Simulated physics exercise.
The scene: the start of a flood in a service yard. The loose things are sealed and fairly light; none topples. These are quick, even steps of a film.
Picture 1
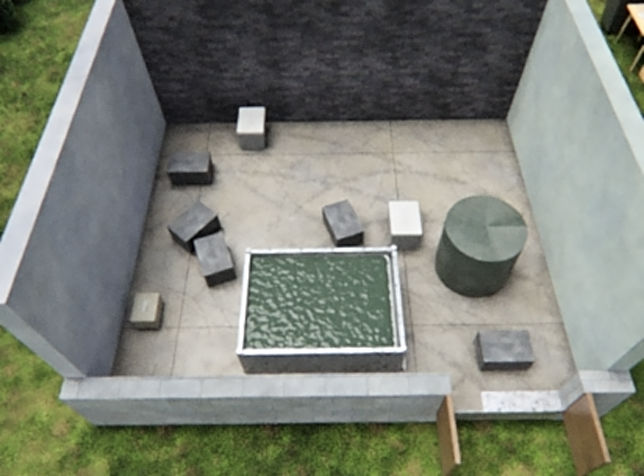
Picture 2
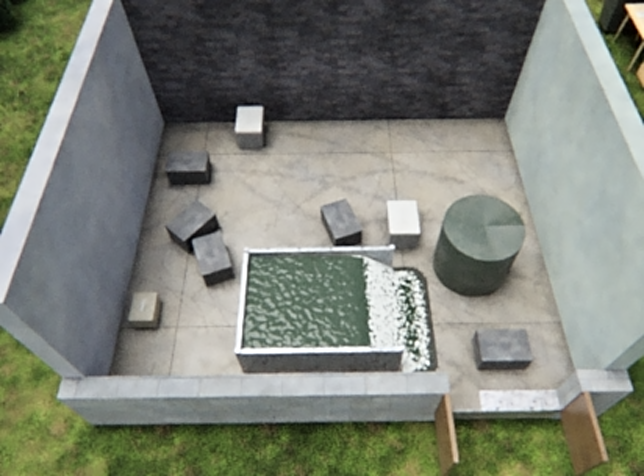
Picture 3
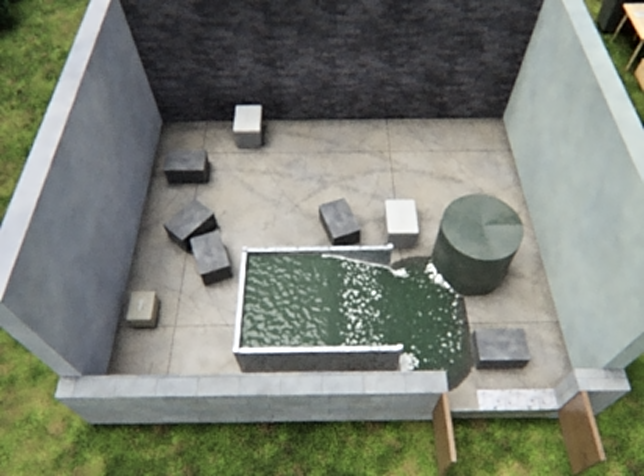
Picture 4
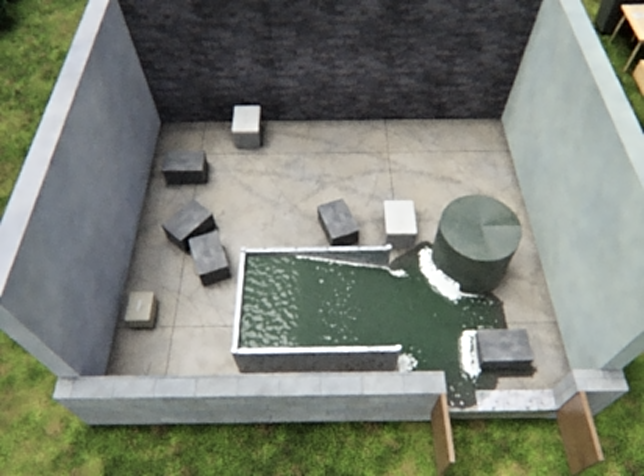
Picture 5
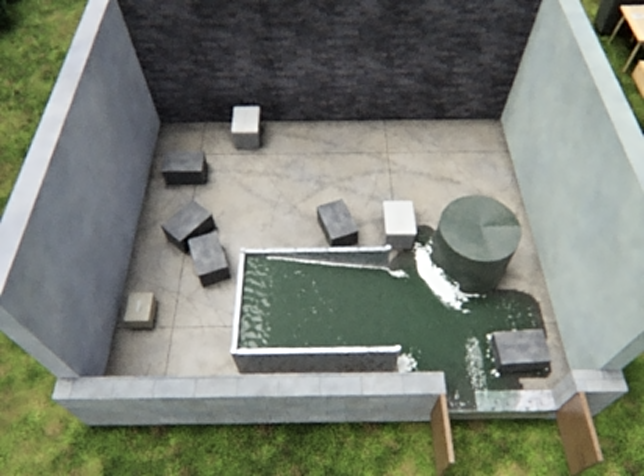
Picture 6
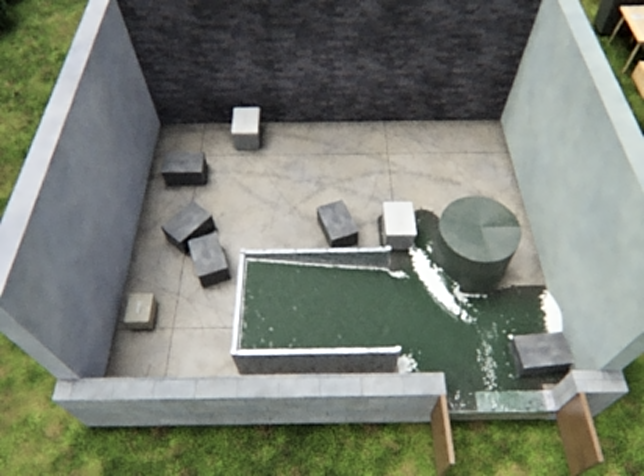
Green water pours from the tank's right side, spreads around a cylinder, and shifts one crate rightward.
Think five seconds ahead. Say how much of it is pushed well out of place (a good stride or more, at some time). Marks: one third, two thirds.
Share: Not even a third.
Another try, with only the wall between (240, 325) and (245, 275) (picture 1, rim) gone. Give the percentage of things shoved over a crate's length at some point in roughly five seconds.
Close to 60 %.
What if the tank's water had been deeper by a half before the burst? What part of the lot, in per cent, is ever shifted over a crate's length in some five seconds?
Close to 40 %.
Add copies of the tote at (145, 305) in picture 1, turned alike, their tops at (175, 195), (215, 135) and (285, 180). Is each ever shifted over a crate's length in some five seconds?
In turn: Less than that, never so far, never so far.
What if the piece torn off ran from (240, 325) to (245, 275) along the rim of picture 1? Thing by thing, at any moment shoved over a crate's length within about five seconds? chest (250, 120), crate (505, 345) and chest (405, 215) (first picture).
In turn: Shifted that much, short of that, not that far.
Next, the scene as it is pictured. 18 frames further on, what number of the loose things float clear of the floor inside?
It comes to 0.
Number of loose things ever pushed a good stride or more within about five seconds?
It comes to 2.
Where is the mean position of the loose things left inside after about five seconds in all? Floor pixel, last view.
At about (241, 223).
A moment on, 1 of 8 are well off their spots; 1 afloat.
Next, 1 of 8 are well off their spots; 1 afloat.
Later, 2 of 8 are well off their spots; 0 afloat.
In the end, 2 of 8 are well off their spots, and 2 have been at some point; 0 afloat.
